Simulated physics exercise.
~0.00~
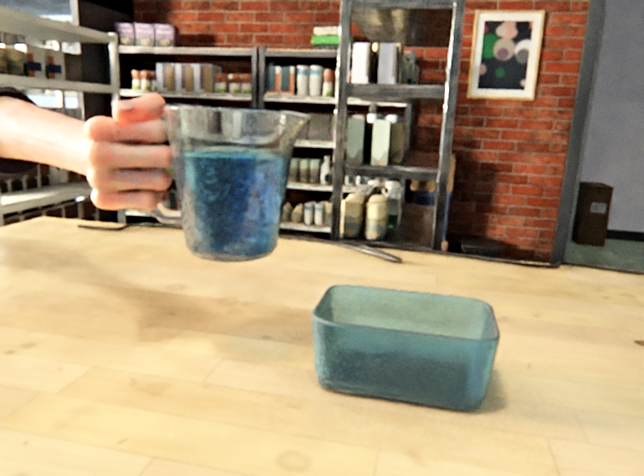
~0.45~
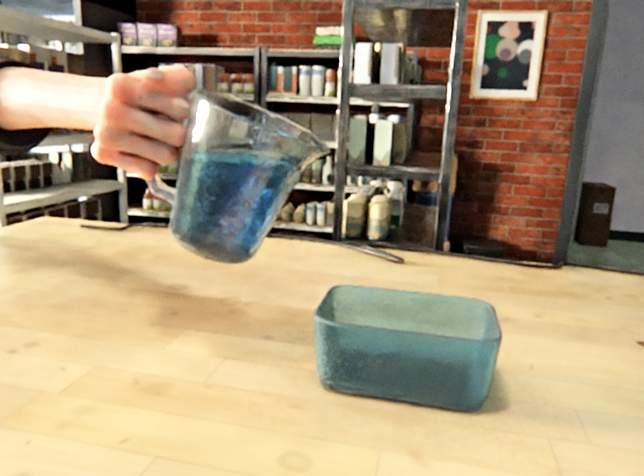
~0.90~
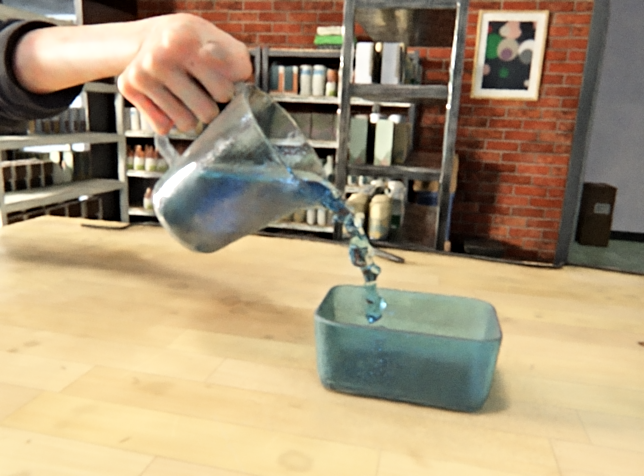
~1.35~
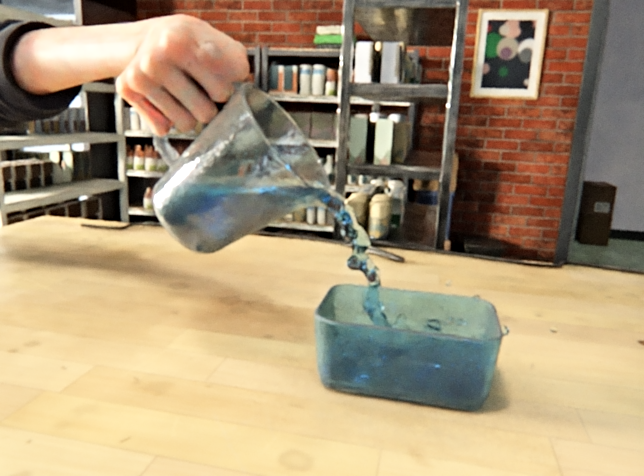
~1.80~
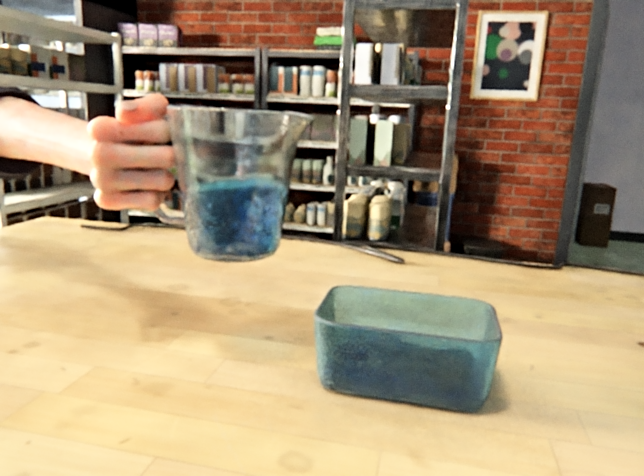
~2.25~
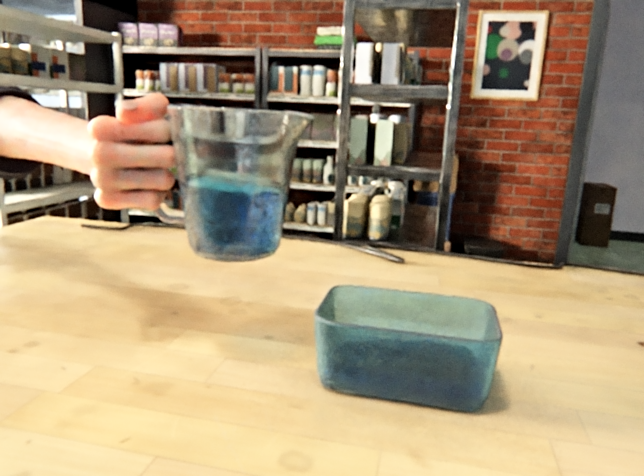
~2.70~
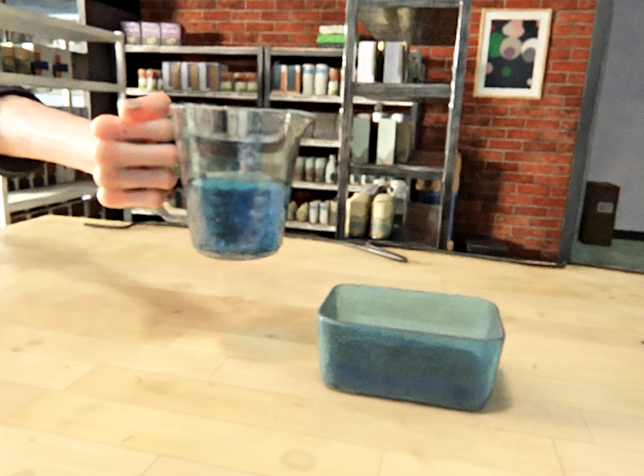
We see a hand tip a clear jug of blue liquid to the right, pouring a stream into a rectangular translucent container on a wooden table, then bring it level again, with the jug still partly full and the container now holding some of the liquid.
